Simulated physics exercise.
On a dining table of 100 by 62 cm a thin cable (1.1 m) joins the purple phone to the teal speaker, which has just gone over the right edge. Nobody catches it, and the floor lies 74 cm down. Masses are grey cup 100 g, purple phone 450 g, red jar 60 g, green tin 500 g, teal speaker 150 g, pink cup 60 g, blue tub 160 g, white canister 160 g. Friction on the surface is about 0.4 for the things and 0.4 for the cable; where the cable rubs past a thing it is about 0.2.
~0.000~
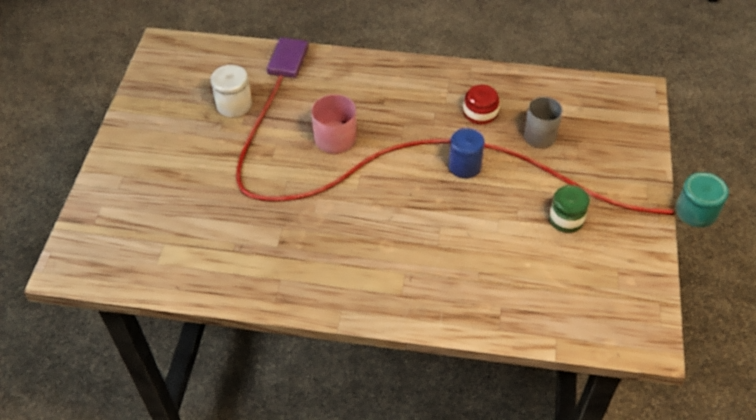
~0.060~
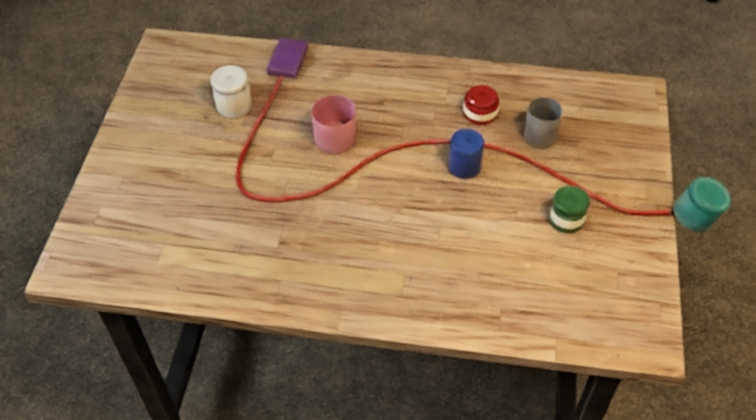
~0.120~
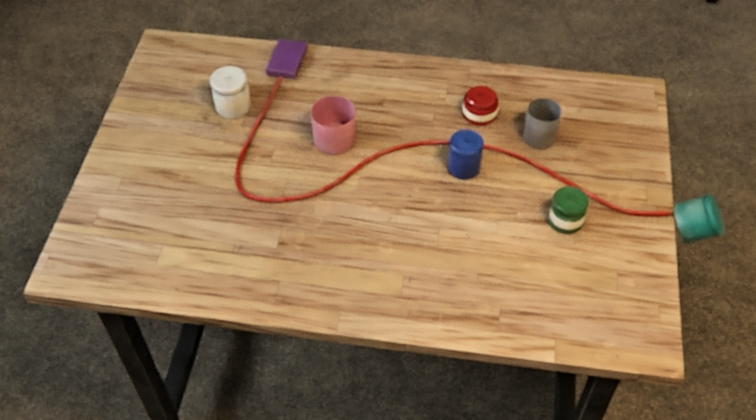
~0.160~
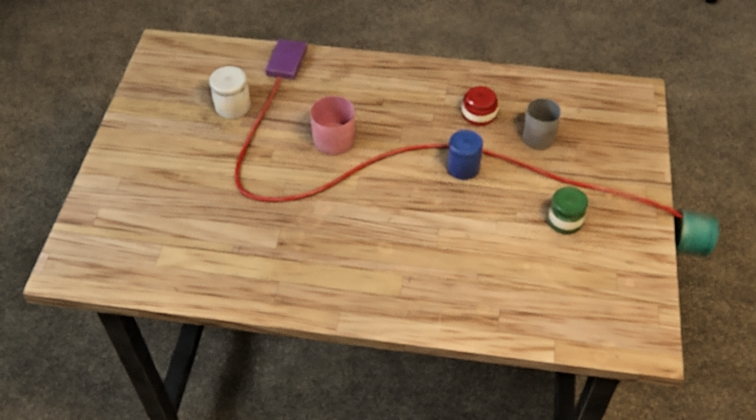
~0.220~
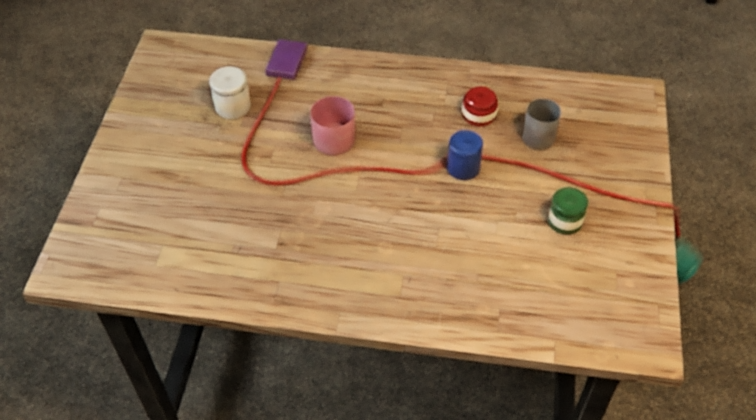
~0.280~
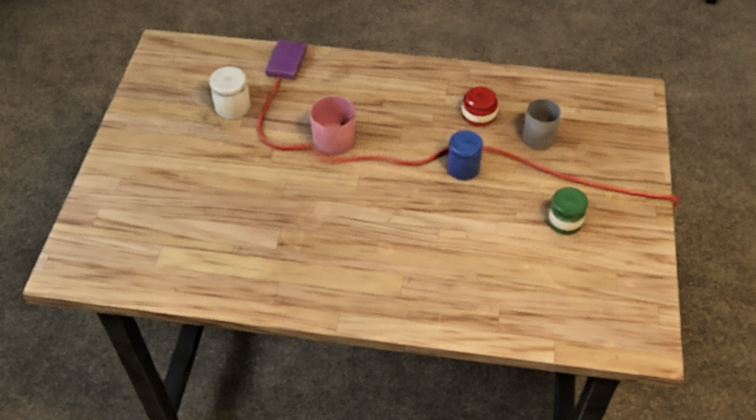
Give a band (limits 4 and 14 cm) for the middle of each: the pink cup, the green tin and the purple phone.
In order: The pink cup ends far away; the green tin barely shifts; the purple phone stays in the low band.
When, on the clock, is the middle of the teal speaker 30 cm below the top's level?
About: 0.34 s.
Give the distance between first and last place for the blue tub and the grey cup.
Blue tub 0 cm, grey cup 0 cm.
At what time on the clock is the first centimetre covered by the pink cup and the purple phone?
Pink cup 0.36 s, purple phone 0.65 s.
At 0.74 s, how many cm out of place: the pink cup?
About: Pink cup over the edge.
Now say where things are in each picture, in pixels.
Shows, pink cup (334, 110); green tin (572, 198); purple phone (288, 54); cable runs through (613, 202) (494, 147) (378, 154) (272, 199) (260, 119), in the first picture.
Shows, teal speaker (707, 193); cable runs through (611, 205) (378, 154) (260, 119), in the second picture.
Shows, teal speaker (699, 219); cable runs through (611, 206) (377, 155) (259, 120), in the third picture.
Shows, teal speaker (692, 234); cable runs through (626, 195) (381, 157) (258, 120), in the fourth picture.
Shows, teal speaker (674, 259); cable runs through (665, 205) (422, 172) (258, 121), in the fifth picture.
Shows, pink cup (333, 112); green tin (571, 200); purple phone (286, 56); cable runs through (581, 181) (260, 121), in the sixth picture.
At 0.5 s, the cable's tail end at (286, 80); pink cup 20 cm off its start, teal speaker over the edge.
At 0.7 s, the cable's tail end at (292, 81); pink cup over the edge, purple phone 1 cm off its start, teal speaker over the edge.
At 1.0 s, the cable's tail end at (295, 81); pink cup over the edge, purple phone 1 cm off its start at (293, 59), teal speaker over the edge.
At 1.2 s, the cable's tail end at (295, 81); pink cup over the edge, purple phone 1 cm off its start, teal speaker over the edge.
At 2.4 s, the cable's tail end at (295, 81); pink cup over the edge, purple phone 1 cm off its start at (293, 59), green tin 0 cm off its start at (571, 200), teal speaker over the edge.
